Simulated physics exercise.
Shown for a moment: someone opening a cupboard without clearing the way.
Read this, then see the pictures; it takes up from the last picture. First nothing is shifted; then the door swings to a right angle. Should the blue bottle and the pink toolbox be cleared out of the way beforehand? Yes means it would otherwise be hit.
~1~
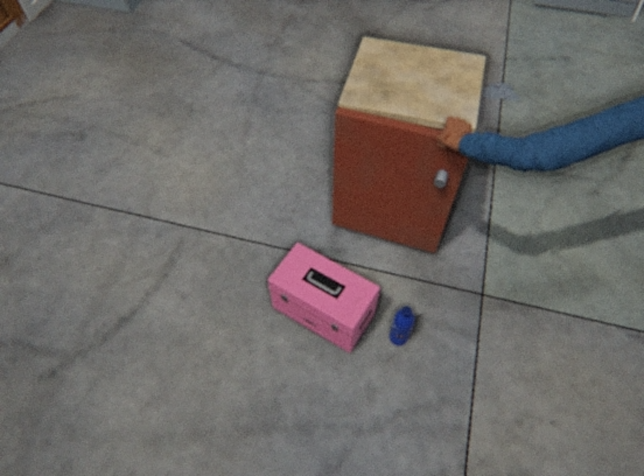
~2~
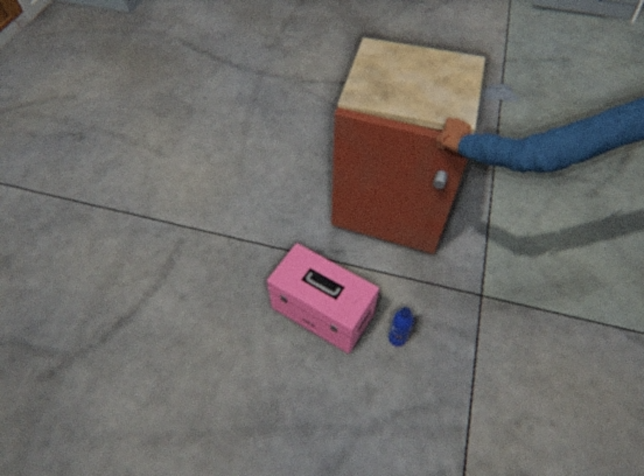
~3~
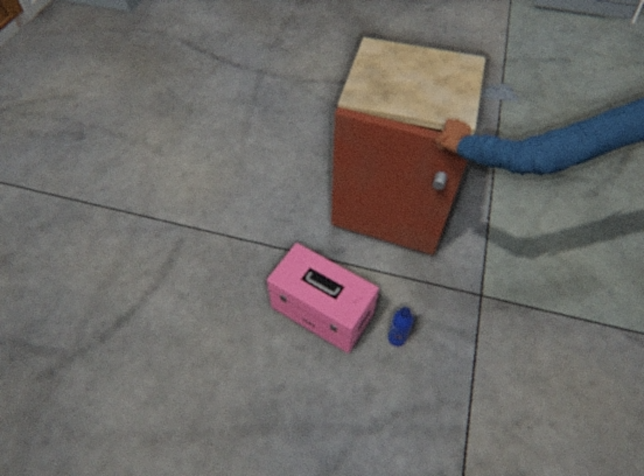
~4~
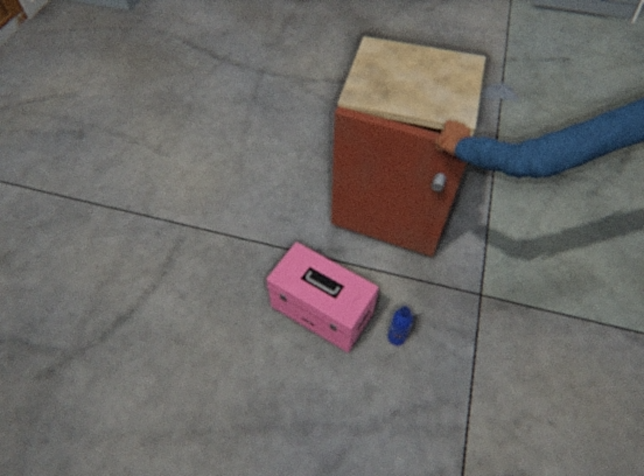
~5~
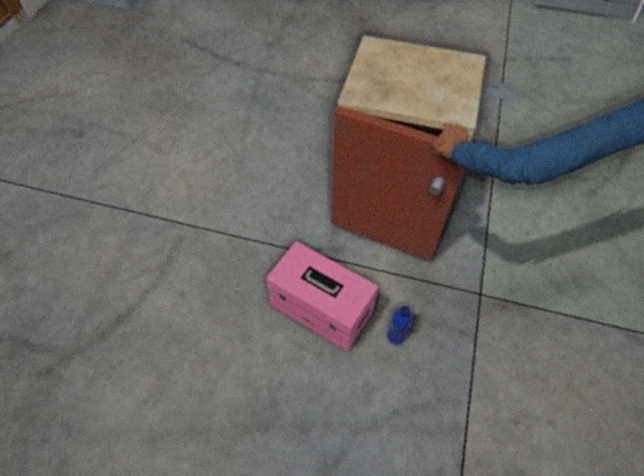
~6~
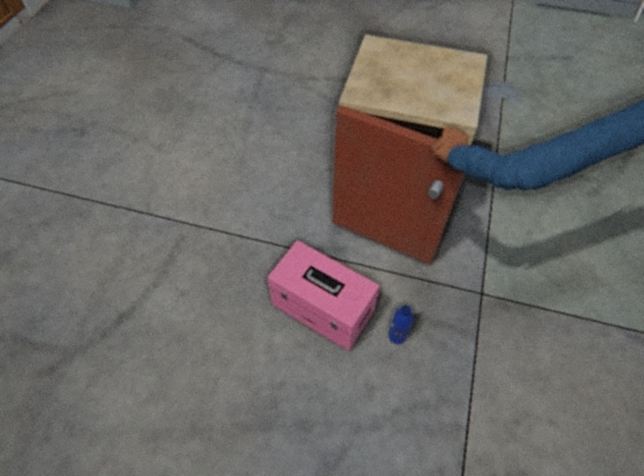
Blue bottle: No; pink toolbox: Yes.
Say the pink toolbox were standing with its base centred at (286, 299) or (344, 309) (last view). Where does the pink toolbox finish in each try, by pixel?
Roughly (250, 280) and (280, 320).
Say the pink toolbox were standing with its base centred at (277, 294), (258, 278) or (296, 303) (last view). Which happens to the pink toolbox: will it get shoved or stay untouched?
Is hit; is not touched; is hit.
Then, 1.54 s after the last picture, door 59° open; blue bottle at rest near (402, 324); pink toolbox moved a little near (312, 297).
Then, 1.92 s after the last picture, door 71° open; blue bottle at rest near (402, 324); pink toolbox moved a little near (302, 303).
Then, 2.26 s after the last picture, door 81° open; blue bottle at rest near (402, 324); pink toolbox moved a little near (288, 308).
At rest, the blue bottle stays untouched, near (402, 324); the pink toolbox gets shoved, near (275, 311).
